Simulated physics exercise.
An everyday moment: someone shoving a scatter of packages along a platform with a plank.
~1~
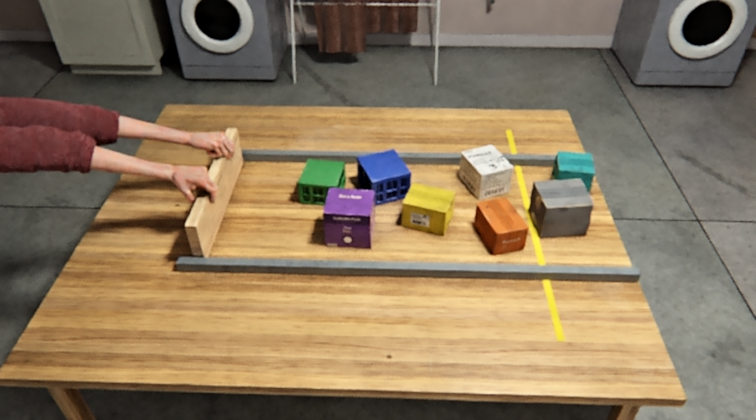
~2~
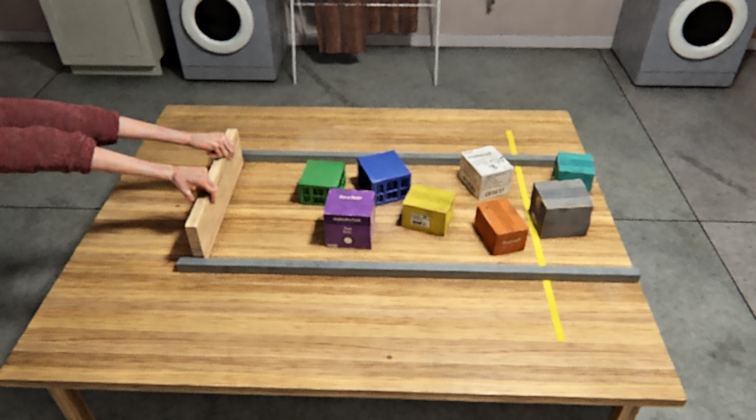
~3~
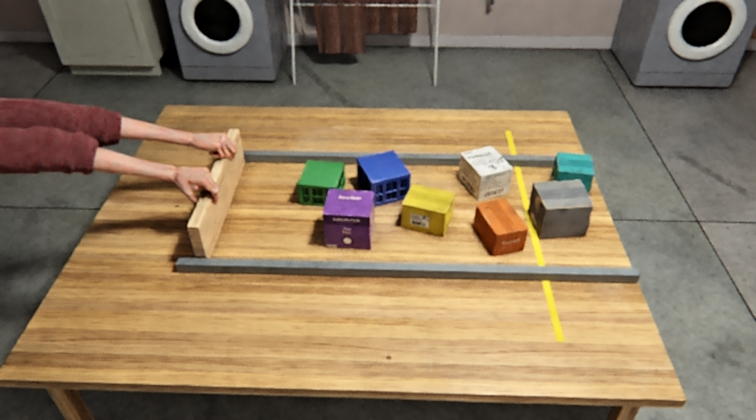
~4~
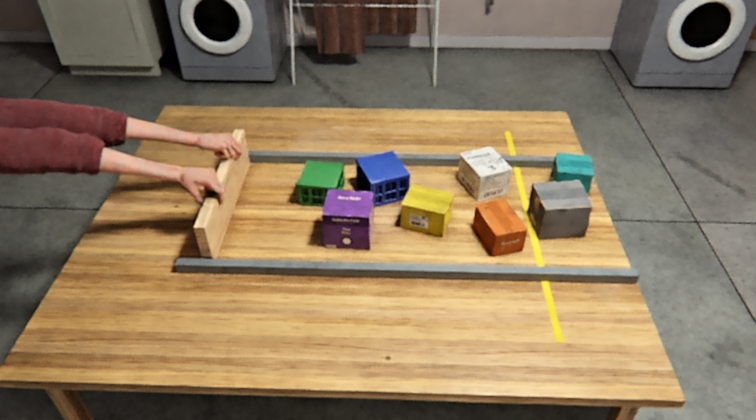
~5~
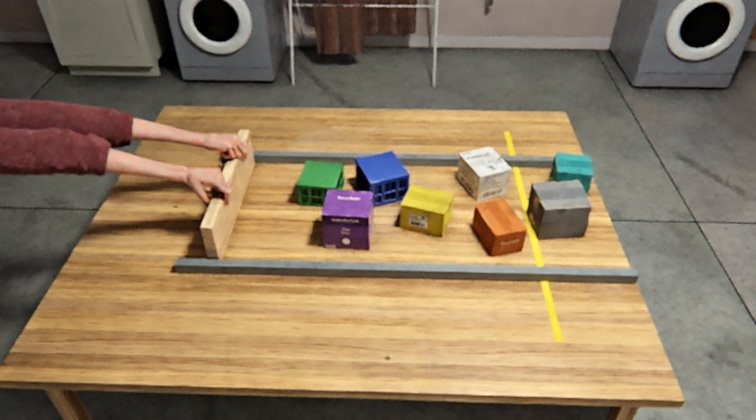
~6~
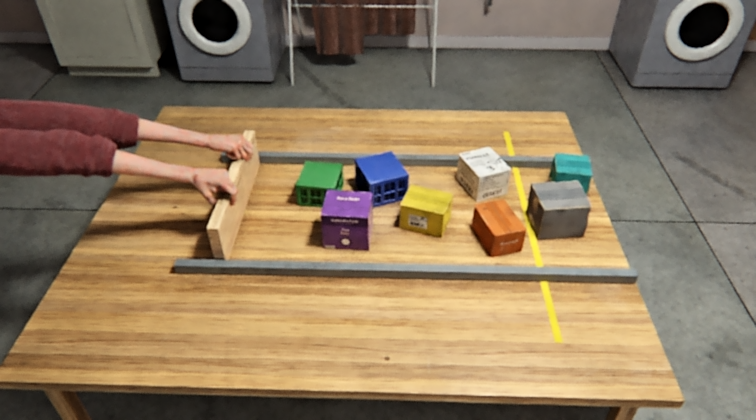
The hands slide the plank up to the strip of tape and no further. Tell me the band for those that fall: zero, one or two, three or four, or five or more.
As it turns out, the number that fall off is three or four.
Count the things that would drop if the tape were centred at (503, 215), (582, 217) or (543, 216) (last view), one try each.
It would be 2, 6 and 4.
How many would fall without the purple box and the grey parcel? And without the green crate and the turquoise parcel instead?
The counts: 2 and 1.
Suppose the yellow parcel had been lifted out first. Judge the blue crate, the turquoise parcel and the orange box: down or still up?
The blue crate remains up, the turquoise parcel comes down, the orange box stays on.
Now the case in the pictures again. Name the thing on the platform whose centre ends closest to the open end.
It is the orange box.
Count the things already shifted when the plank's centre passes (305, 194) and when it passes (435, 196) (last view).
By then 1, and 7.
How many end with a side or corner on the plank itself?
The number is 2.
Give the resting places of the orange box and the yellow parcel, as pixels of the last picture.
The orange box stops around (621, 240); the yellow parcel around (596, 210).
A little later, none off yet; turquoise parcel at rest near (570, 176); grey parcel at rest near (558, 210); orange box at rest near (498, 228).
Next, none off yet; turquoise parcel at rest near (570, 176); grey parcel shifted a little near (578, 210); orange box shifted about its own width near (541, 231).
When it is over, the number that fall off is three or four; down, white box, grey parcel and turquoise parcel.
